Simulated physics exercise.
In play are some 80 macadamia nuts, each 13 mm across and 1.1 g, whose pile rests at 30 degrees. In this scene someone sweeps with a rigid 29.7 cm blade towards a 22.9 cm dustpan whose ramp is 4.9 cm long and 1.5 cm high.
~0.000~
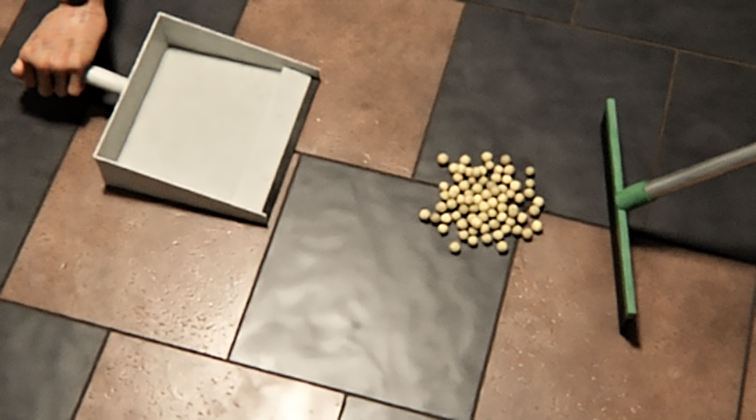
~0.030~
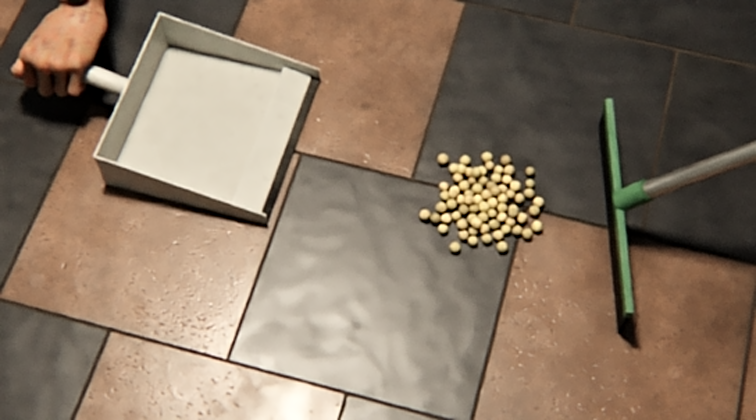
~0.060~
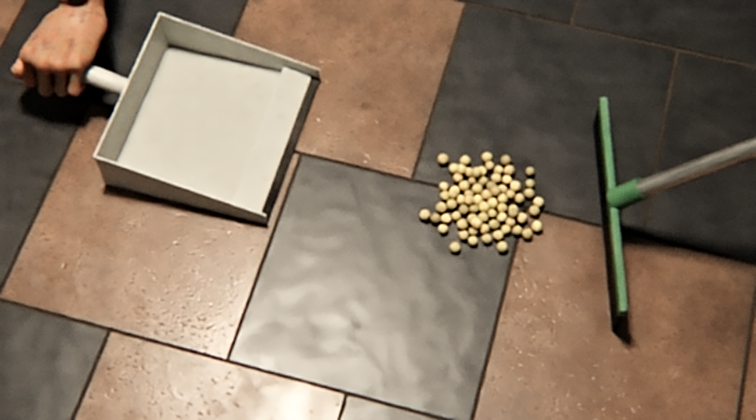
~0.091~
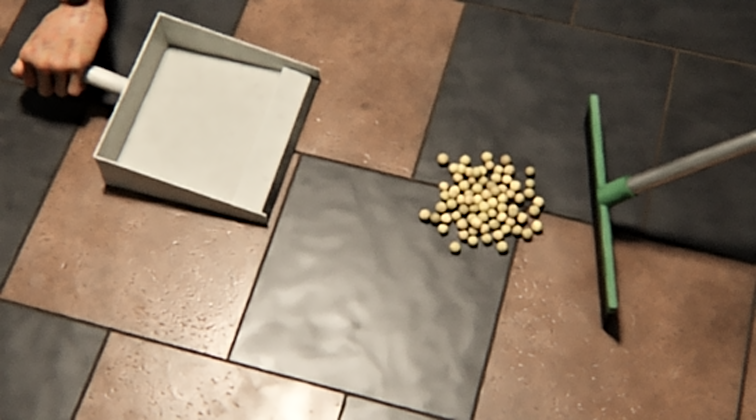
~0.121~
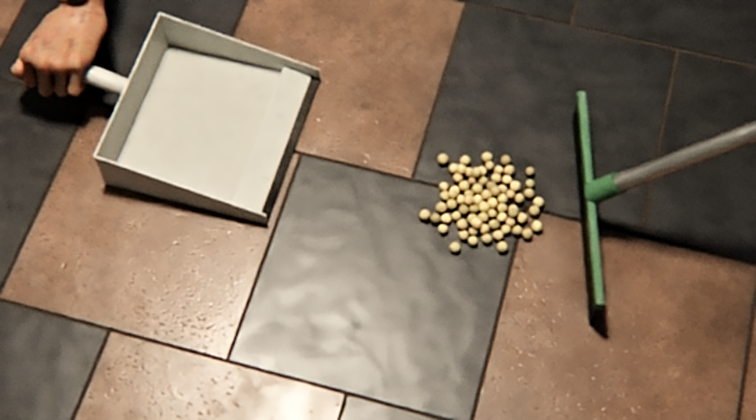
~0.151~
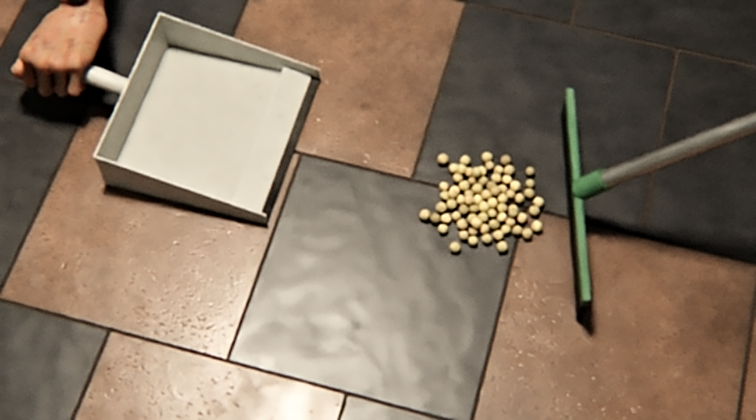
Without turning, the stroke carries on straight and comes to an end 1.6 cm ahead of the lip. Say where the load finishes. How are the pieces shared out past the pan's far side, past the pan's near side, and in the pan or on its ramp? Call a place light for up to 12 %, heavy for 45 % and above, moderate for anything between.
Far side: Light; near side: Moderate; pan: Light.
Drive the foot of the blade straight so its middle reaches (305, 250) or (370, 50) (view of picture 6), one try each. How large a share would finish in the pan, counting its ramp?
Some 15 in a hundred and 0 in a hundred.
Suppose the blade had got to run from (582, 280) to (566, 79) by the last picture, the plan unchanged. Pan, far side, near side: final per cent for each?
Final per cent - pan 5, far 10, near 5.
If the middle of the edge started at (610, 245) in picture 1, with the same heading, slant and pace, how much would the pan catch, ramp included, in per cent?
Around 10 %.
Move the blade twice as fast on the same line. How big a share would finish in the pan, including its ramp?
Share: Near 15 %.
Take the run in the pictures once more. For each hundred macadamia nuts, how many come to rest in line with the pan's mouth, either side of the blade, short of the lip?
I'd estimate close to 65 per cent.
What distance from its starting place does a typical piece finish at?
26 cm or thereabouts.
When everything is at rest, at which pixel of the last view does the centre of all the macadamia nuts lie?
I'd put it at about (293, 176).
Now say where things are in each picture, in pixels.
Blade from (630, 314) to (609, 107), moved 0.0 cm, 0 of the pieces shifted so far; middle of the pieces at (478, 200); pan at (201, 127), in the first picture.
Blade from (628, 313) to (608, 106), moved 0.2 cm, 0 of the pieces shifted so far; middle of the pieces at (478, 200), in the second picture.
Blade from (622, 312) to (602, 105), moved 1.0 cm, 0 of the pieces shifted so far; middle of the pieces at (478, 200), in the third picture.
Blade from (612, 309) to (593, 102), moved 2.2 cm, 0 of the pieces shifted so far; middle of the pieces at (478, 200), in the fourth picture.
Blade from (599, 305) to (581, 99), moved 3.8 cm, 0 of the pieces shifted so far; middle of the pieces at (478, 200), in the fifth picture.
Blade from (585, 301) to (569, 96), moved 5.4 cm, 0 of the pieces shifted so far; middle of the pieces at (478, 200); pan at (201, 127). Its pace works out near 0.53 m/s, in the sixth picture.
After 0.44 s, middle of the blade 21 cm from the lip; 0 % over the lip, far side 0 %, near side 0 %.
After 0.63 s, middle of the blade 11 cm from the lip; 0 % over the lip, far side 0 %, near side 15 %.
After 0.94 s, middle of the blade 6 cm from the lip; 10 % over the lip, far side 0 %, near side 25 %.
By 1.6 s all is still; far side 0 %, near side 25 %, pan 10 %, in front of the lip or behind the blade 65 %.
